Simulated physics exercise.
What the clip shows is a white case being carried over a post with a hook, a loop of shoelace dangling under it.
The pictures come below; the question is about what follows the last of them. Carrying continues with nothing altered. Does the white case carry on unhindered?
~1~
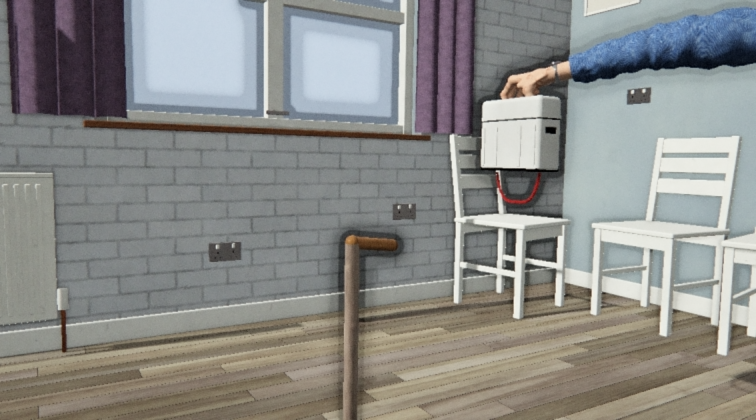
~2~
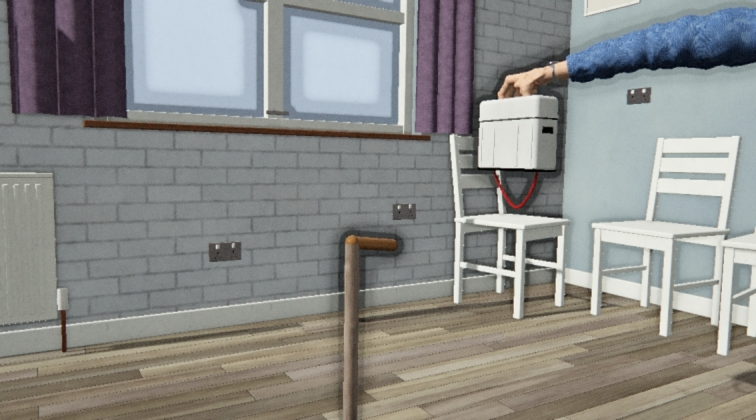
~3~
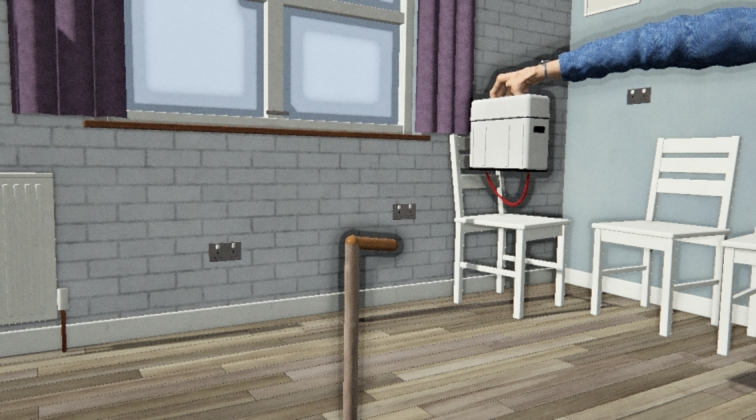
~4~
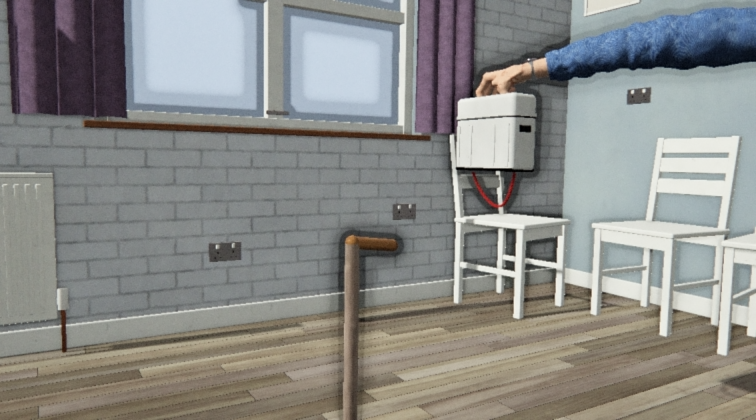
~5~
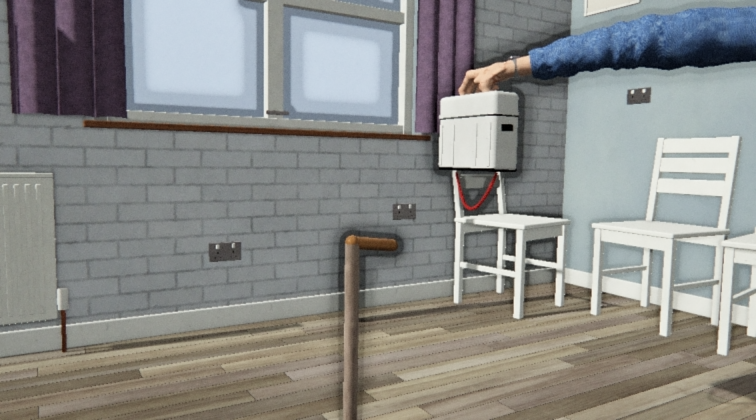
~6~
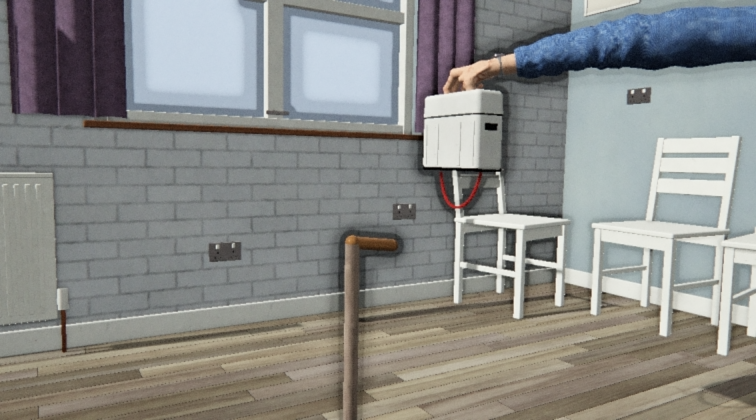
Looks to me like it'll move along unstopped past the post.
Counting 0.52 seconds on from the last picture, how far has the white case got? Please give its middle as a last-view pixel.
Near pixel (387, 129).
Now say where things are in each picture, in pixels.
White case (519, 135); hook tip (392, 246), in the first frame.
White case (516, 135); bottom of the loop (517, 207), in the second frame.
White case (508, 135), in the third frame.
White case (494, 134); bottom of the loop (498, 206), in the fourth frame.
White case (477, 133), in the fifth frame.
White case (461, 132); bottom of the loop (456, 207); hook tip (392, 246); hook points towards it, loop hangs above the hook, in the sixth frame.
Then, 0.52 s on from there, case nearing the post near (387, 129).
Then, 1.18 s on from there, case past the post near (272, 123).
In the end, case past the post near (194, 119). The white case passes clear.
